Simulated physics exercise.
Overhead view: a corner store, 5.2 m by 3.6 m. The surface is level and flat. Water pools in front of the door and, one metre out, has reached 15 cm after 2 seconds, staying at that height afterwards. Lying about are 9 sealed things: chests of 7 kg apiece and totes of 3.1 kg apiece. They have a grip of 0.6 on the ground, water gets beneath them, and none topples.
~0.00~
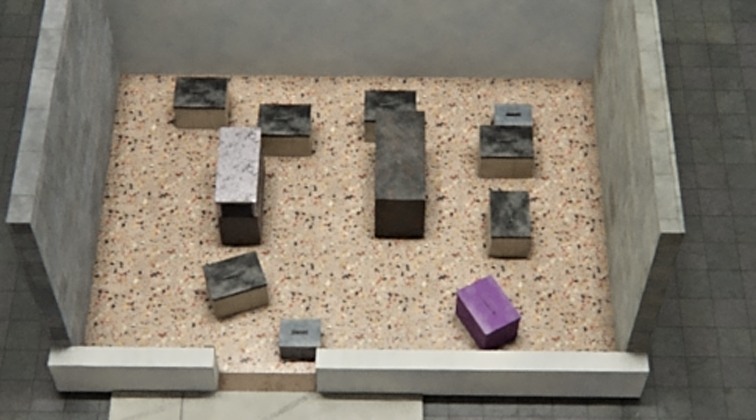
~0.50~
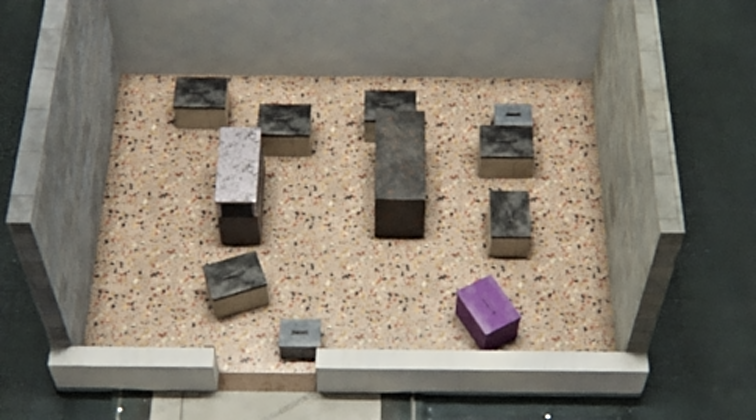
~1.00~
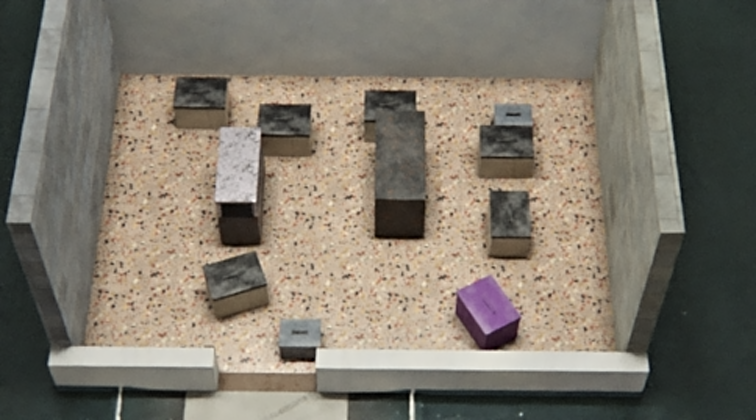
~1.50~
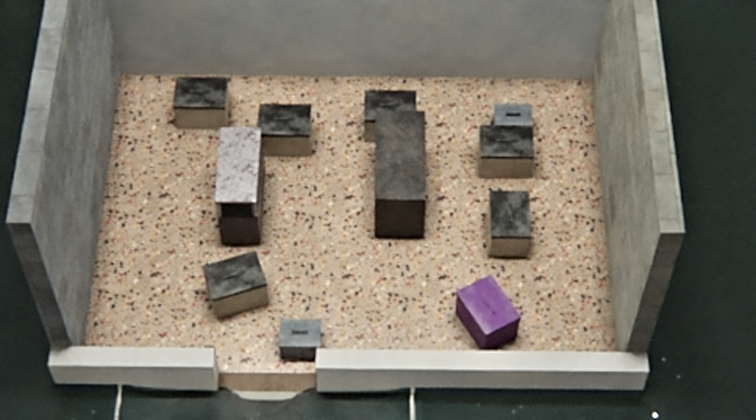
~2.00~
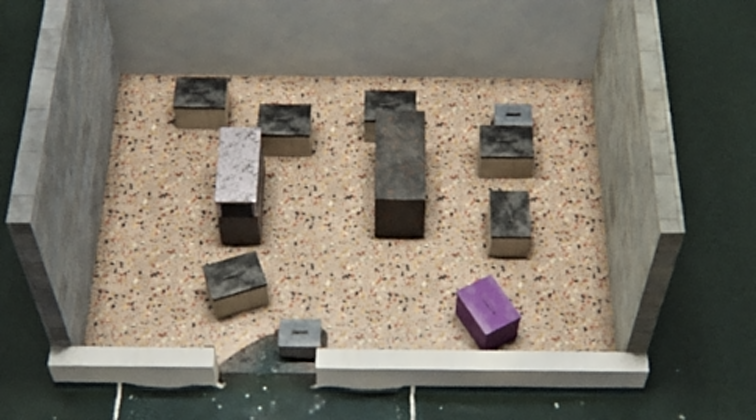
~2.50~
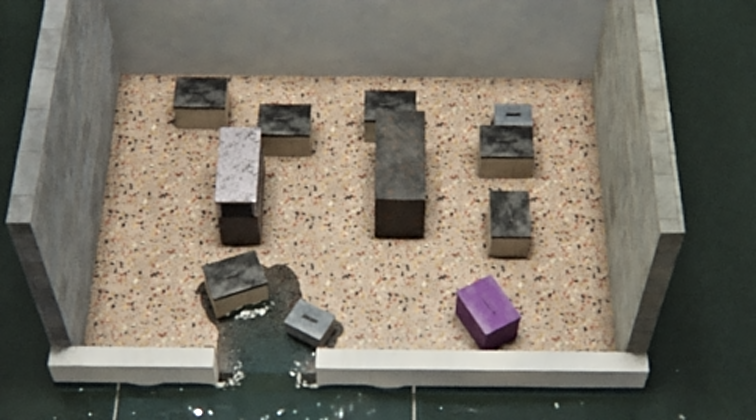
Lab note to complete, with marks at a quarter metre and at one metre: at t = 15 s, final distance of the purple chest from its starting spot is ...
At t = 15 s the distance is below a quarter metre.
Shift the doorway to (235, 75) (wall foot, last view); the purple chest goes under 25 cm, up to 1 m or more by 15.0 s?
With that change, the purple chest is swept well off.
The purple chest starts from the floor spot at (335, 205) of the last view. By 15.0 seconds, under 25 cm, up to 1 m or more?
So it journeys a long way.
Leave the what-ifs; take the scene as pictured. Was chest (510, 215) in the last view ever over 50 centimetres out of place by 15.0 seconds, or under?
Below.
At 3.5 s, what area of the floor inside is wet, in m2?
Somewhere around 4.5 m2, roughly.
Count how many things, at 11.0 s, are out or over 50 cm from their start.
5.
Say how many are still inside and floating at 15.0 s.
It comes to 9 of them.
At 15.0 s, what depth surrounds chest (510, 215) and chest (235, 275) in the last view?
Depths: Near 5 cm, then near 8 cm.
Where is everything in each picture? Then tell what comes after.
In the first picture, the purple chest at (489, 304), on the bottom; 0.0 m2 under water; 0 of 9 have shifted.
In the second picture, the purple chest at (489, 304), on the bottom; water covers 0.0 m2; 0 of 9 have shifted.
In the third picture, the purple chest at (489, 304), on the bottom; 0.0 m2 under water; 0 of 9 have shifted.
In the fourth picture, the purple chest at (489, 304) rests on the ground; 0.0 m2 under water; 0 of 9 have shifted.
In the fifth picture, the purple chest at (489, 304) rests on the ground; water covers 0.2 m2; 0 of 9 have shifted.
In the sixth picture, the purple chest at (489, 304), on the bottom; water covers 0.8 m2; 1 of 9 have shifted.
After 3.5 s the purple chest is near (489, 304), 0.0 m from its start, aground; 0 afloat.
After 6.8 s the purple chest is near (489, 304), 0.0 m from its start, aground; 1 afloat.
After 11.0 s the purple chest is near (489, 304), 0.0 m from its start, aground; 5 afloat.
After 15.0 s the purple chest is near (486, 304), 0.0 m from its start, afloat; 9 afloat.
